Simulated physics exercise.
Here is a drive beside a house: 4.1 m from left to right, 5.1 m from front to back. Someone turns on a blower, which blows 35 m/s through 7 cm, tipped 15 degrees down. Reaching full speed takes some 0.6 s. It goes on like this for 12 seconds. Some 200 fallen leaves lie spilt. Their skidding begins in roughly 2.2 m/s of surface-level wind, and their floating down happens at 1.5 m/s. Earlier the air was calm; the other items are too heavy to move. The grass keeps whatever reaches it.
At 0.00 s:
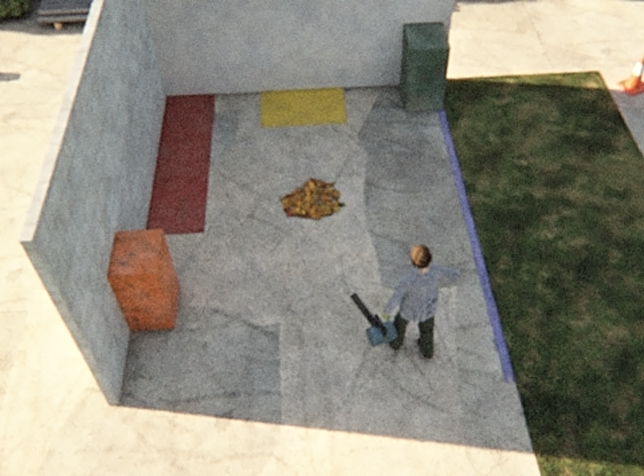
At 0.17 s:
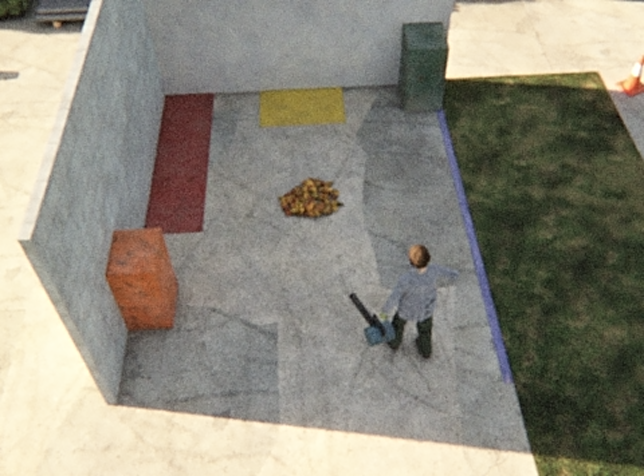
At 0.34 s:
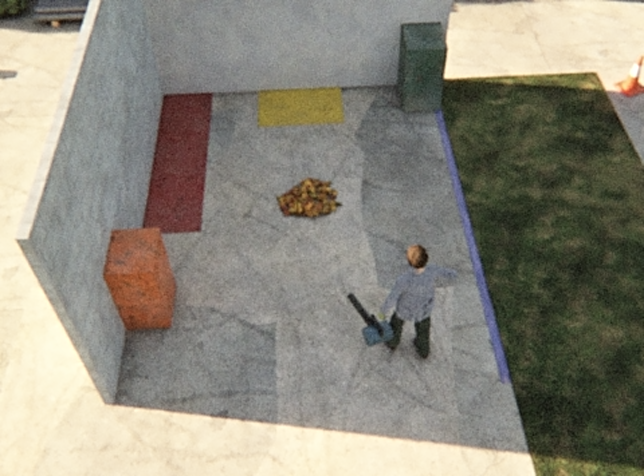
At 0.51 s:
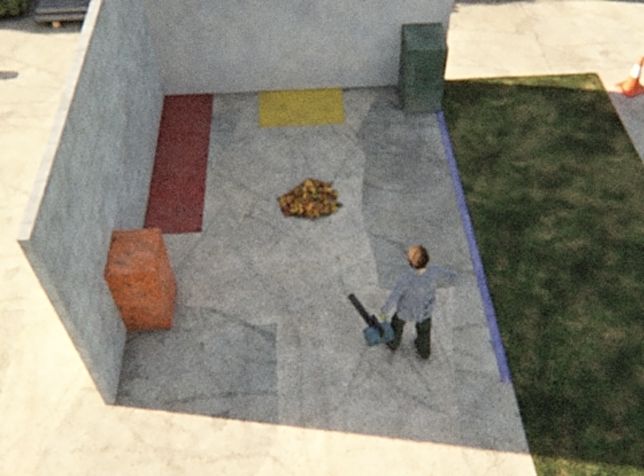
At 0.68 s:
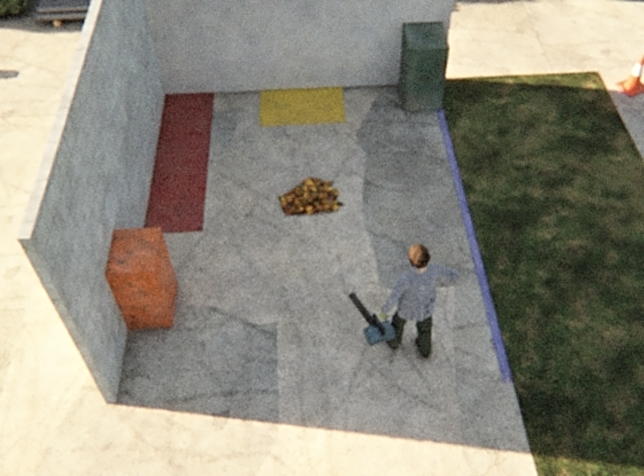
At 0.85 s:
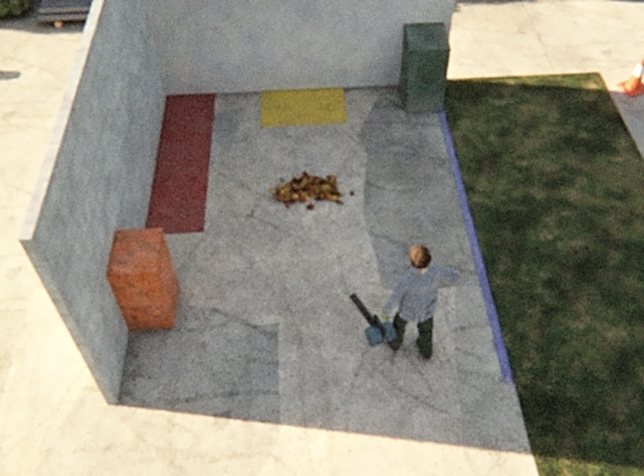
The footage shows a person holding a blower beside a compact pile of fallen leaves on a walled concrete drive; the pile stays still at first, then loosens and spreads slightly away from the person, toward the yellow area.
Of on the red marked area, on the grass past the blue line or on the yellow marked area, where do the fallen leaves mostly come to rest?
Mostly at the yellow one.
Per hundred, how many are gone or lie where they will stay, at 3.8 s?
Estimated share: Close to 30 per cent.
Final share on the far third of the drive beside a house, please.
I'd put it at about 100 percent.
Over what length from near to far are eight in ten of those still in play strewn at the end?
That comes to close to 0.4 m, I reckon.
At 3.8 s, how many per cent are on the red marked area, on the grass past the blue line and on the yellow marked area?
Roughly 10 % red, 0 % blue and 60 % yellow.
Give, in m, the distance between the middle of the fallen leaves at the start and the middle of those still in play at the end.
About 2.2 metres.
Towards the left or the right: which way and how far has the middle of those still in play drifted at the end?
Net drift: Leftward, close to 0.4 m.
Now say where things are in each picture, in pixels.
In the first frame, the middle of the fallen leaves is near (312, 203), none has stirred yet and the mouth of the blower is at (354, 296).
In the second frame, the middle of the fallen leaves is near (311, 201), none has stirred yet, the yellow marked area is centred on (302, 107), the red marked area is centred on (182, 157) and the blue line is centred on (467, 205).
In the third frame, the middle of the fallen leaves is near (309, 201), none has stirred yet, the top of a bin is at (132, 250) and the top of a bin is at (425, 36).
In the fourth frame, the middle of the fallen leaves is near (310, 201) and none has stirred yet.
In the fifth frame, the middle of the fallen leaves is near (311, 200), the farthest in sight from the blower is at (311, 180) and about 5 % have left their places.
In the sixth frame, the middle of the fallen leaves is near (309, 190), the farthest in sight from the blower is at (282, 180) and about 65 % have left their places.
After 2.4 s, 43 % are on the yellow marked area, 5 % on the red marked area and 0 % on the grass past the blue line; the middle of those still in play is near (281, 104); 12 % have settled or left.
After 3.8 s, 56 % are on the yellow marked area, 8 % on the red marked area and 0 % on the grass past the blue line; the middle of those still in play is near (278, 98); 32 % have settled or left.
After 6.6 s, 57 % are on the yellow marked area, 8 % on the red marked area and 0 % on the grass past the blue line; the middle of those still in play is near (278, 97); 47 % have settled or left.
After 12.0 s, at the end, 56 % are on the yellow marked area, 10 % on the red marked area and 0 % on the grass past the blue line; the middle of those still in play is near (282, 96).
